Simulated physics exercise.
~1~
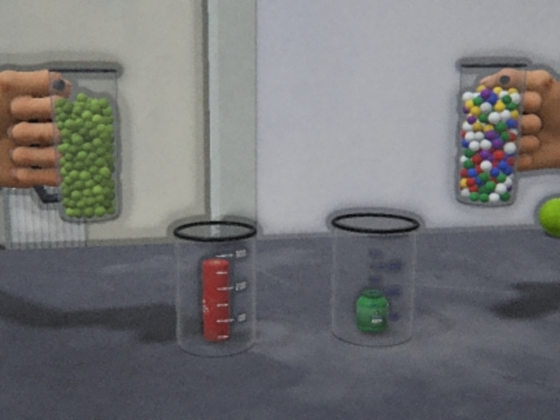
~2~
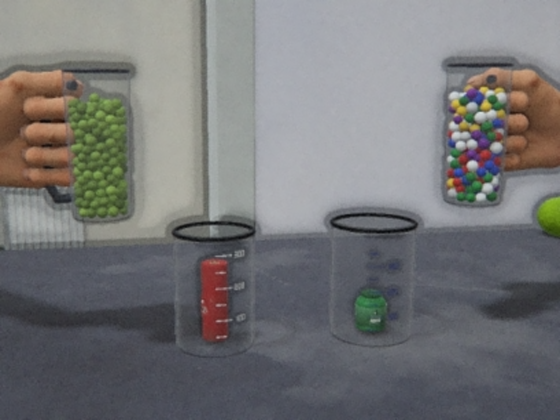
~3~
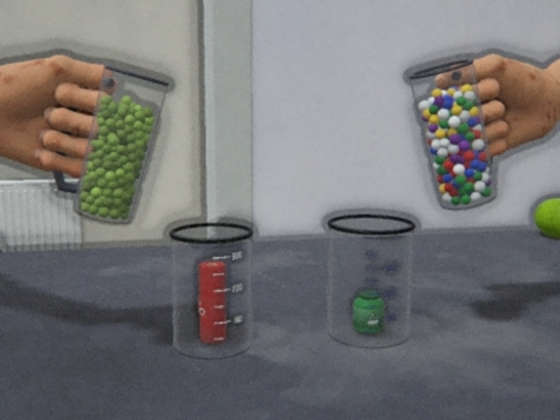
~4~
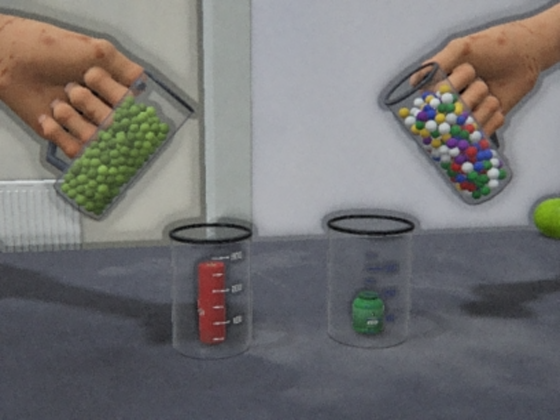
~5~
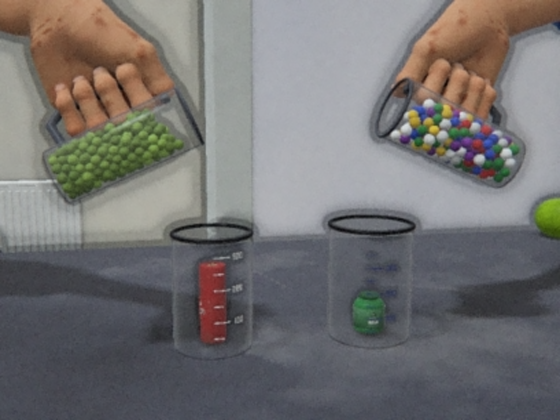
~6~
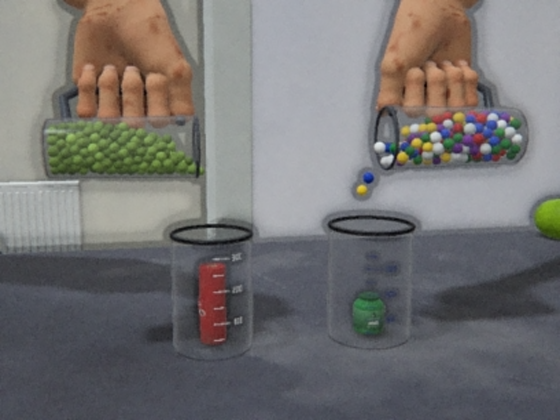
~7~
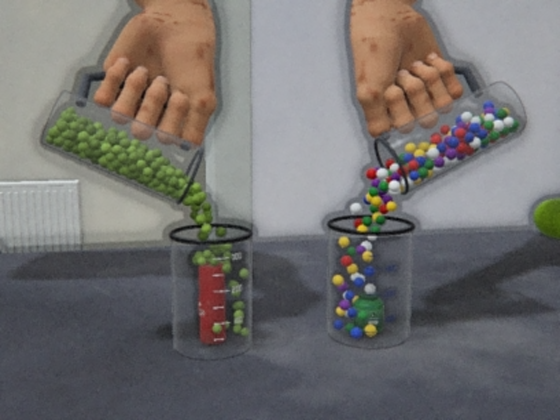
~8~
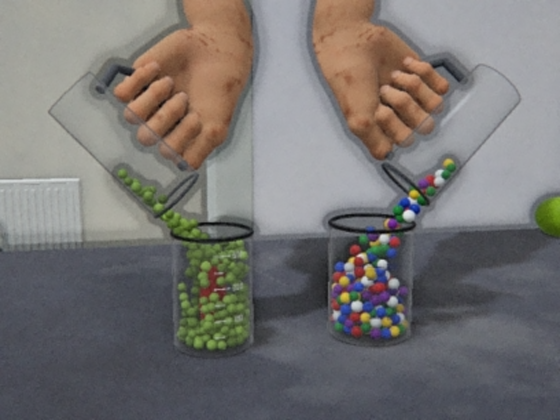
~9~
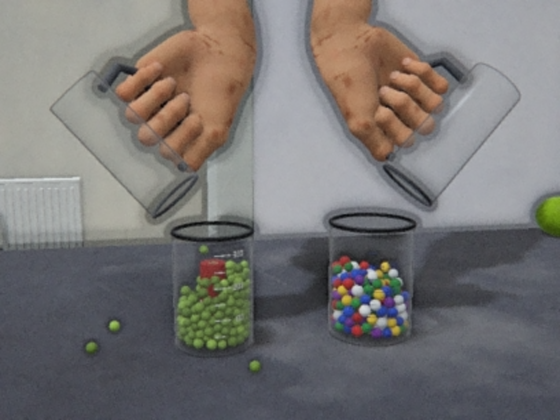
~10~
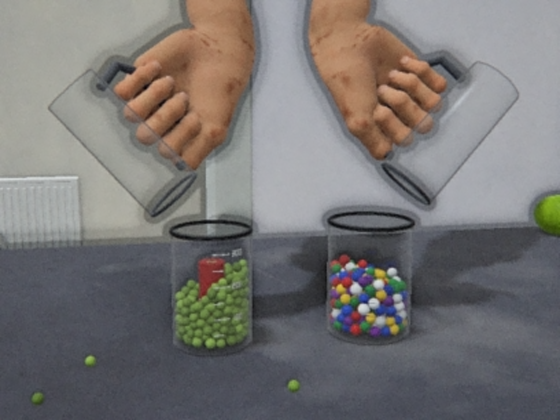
Two hands tipping cups of green and multicoloured balls into clear beakers, leaving the left red object showing, the right green one buried.
